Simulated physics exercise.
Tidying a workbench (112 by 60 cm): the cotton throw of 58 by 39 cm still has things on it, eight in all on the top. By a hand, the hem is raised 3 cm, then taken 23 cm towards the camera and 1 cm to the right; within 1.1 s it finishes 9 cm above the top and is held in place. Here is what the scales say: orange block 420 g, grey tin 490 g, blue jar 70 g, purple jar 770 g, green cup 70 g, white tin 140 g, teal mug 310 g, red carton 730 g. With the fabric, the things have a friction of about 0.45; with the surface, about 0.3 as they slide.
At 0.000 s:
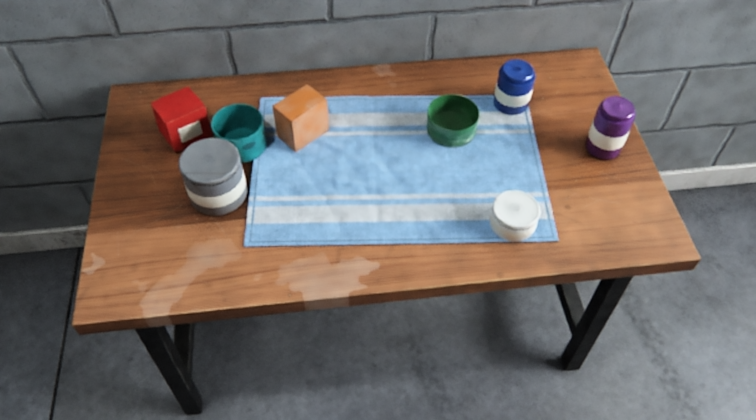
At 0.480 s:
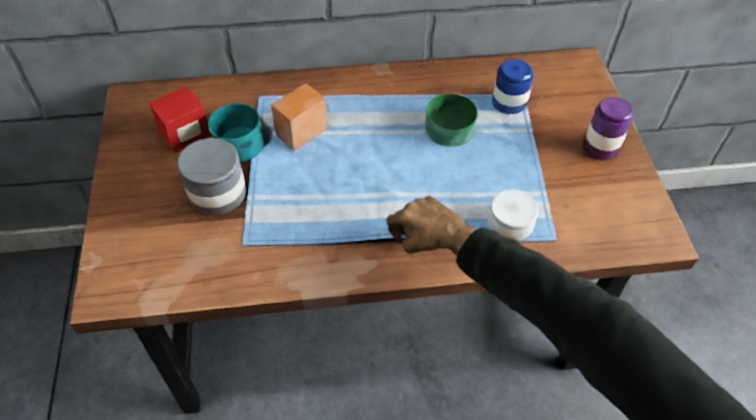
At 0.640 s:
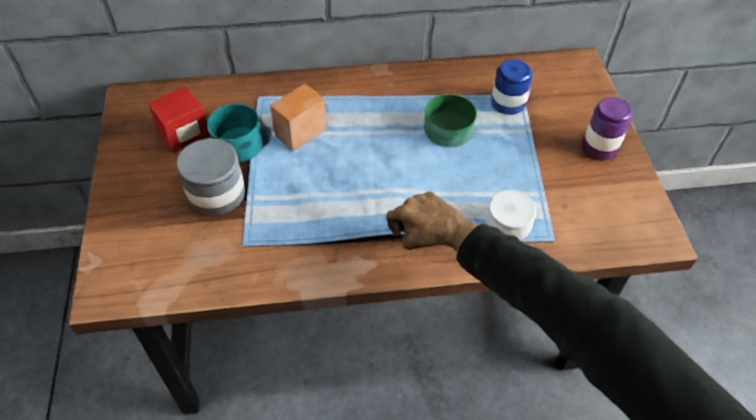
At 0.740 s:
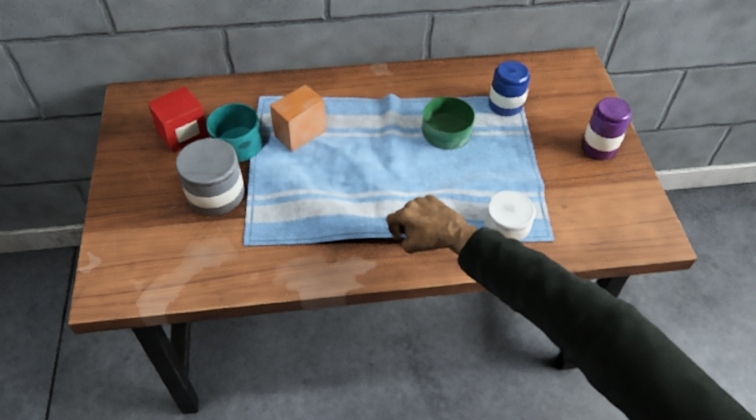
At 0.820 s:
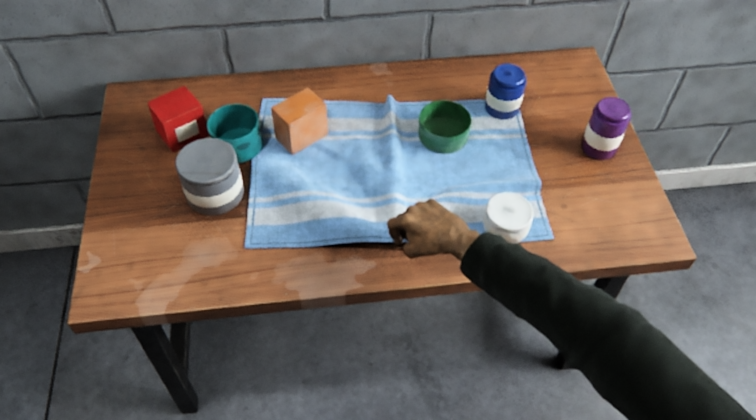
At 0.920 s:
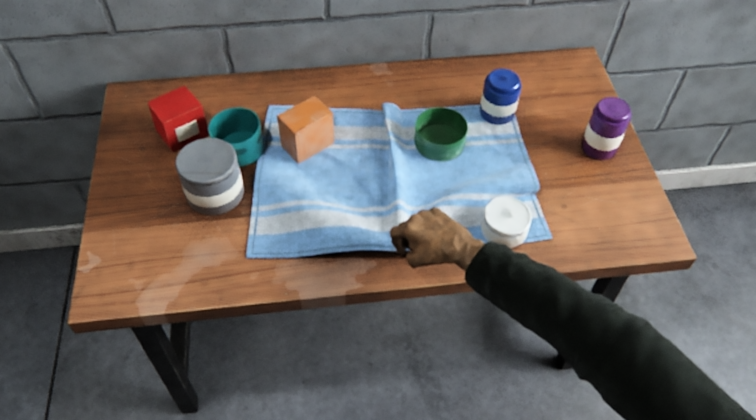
To begin with, a blue striped cloth lies flat on a wooden table among colourful containers and an orange block. A hand reaches in and grips its front edge, then the cloth wrinkles and shifts slightly toward the viewer, the orange block, green cup and blue jar moving a little too.
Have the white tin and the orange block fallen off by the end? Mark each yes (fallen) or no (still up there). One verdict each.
White tin: Yes, orange block: No.
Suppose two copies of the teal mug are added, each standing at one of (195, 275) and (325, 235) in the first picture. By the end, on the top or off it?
Result, in order: On top at the end; off the top at the end.
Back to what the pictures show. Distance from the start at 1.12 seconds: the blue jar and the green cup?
I'd put the blue jar at some 10 centimetres and the green cup at some 10 centimetres.
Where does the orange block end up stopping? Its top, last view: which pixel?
It comes to rest at about (338, 190).
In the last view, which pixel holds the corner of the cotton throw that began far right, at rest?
About (498, 161).
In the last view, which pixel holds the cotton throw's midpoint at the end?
(414, 239) or thereabouts.
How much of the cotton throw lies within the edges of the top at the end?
Some 70 in a hundred.
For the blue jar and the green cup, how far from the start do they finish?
The blue jar shifts 20 cm and the green cup shifts 25 cm.
At 1.1 s, 100 % of the cotton throw is still over the top; orange block 10 cm off its start, white tin 5 cm off its start, green cup 11 cm off its start.
At 1.3 s, 90 % of the cotton throw is still over the top; orange block 16 cm off its start, white tin 11 cm off its start, green cup 17 cm off its start.
At 1.5 s, 75 % of the cotton throw is still over the top; orange block 22 cm off its start at (335, 179), white tin over the edge, green cup 22 cm off its start at (435, 193).
At 1.7 s, 70 % of the cotton throw is still over the top; white tin over the edge, orange block 24 cm off its start, green cup 24 cm off its start.
At 3.3 s, 70 % of the cotton throw is still over the top; white tin over the edge, orange block 24 cm off its start at (338, 190), green cup 24 cm off its start at (439, 203), blue jar 21 cm off its start at (492, 140).
